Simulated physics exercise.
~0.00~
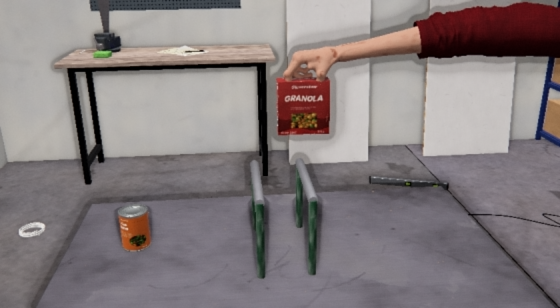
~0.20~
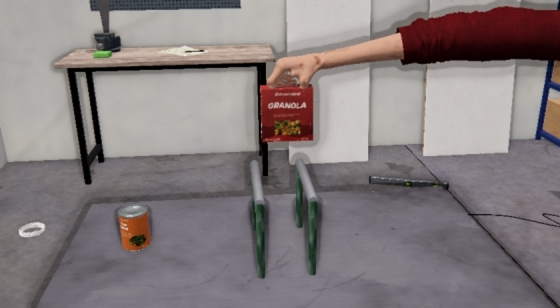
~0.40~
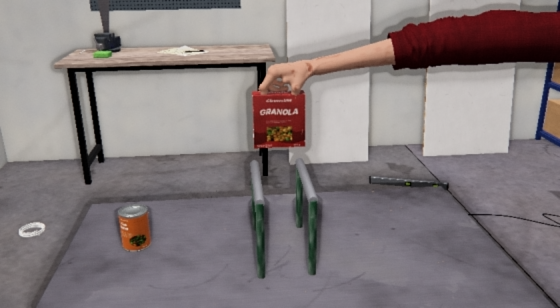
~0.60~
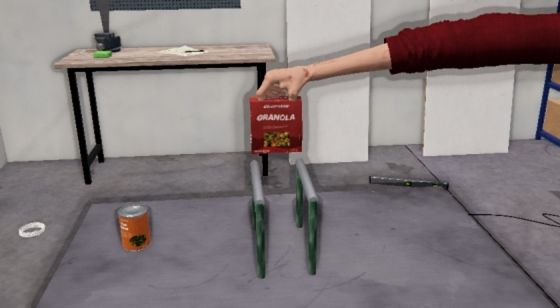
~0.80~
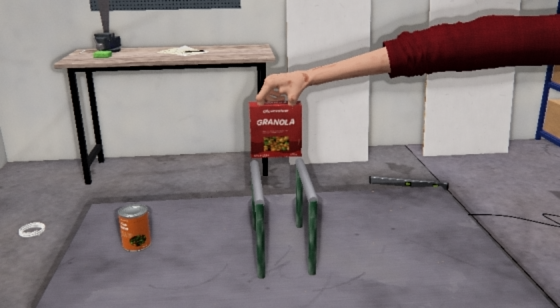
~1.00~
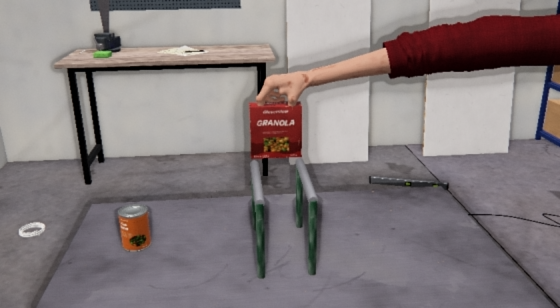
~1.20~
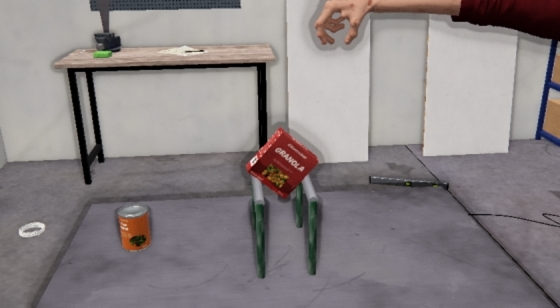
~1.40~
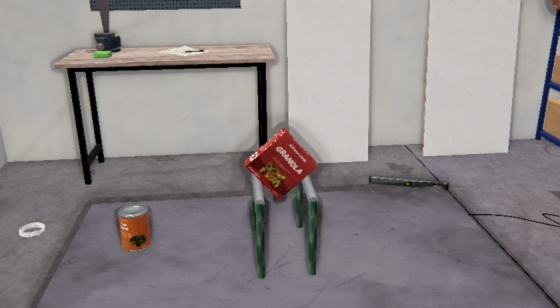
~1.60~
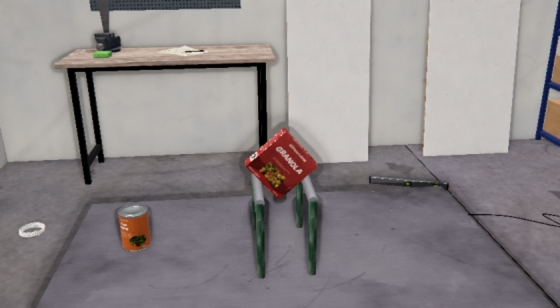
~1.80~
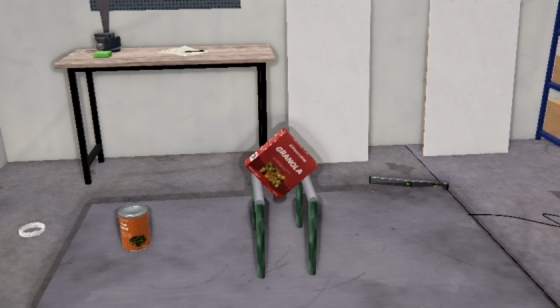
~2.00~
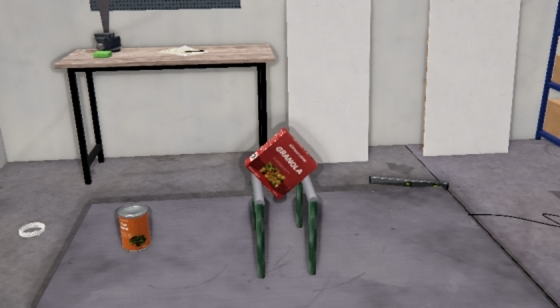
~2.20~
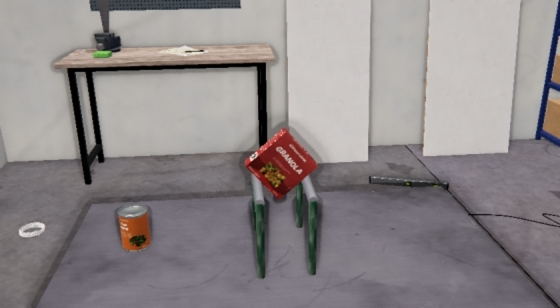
A red granola packet hangs from a hand whose red-sleeved arm reaches in from the right, in a grey-floored room seen from the front by a still camera. Below it stand two narrow grey and green uprights with a gap between them, an orange tin sits to the left, and a wooden-topped table stands behind. The hand carries the packet left and lowers it upright over the gap. It lets go and draws back, and the packet drops slightly and tips over. The packet lodges between the tops of the uprights and stays there, leaning, while the tin remains in place.
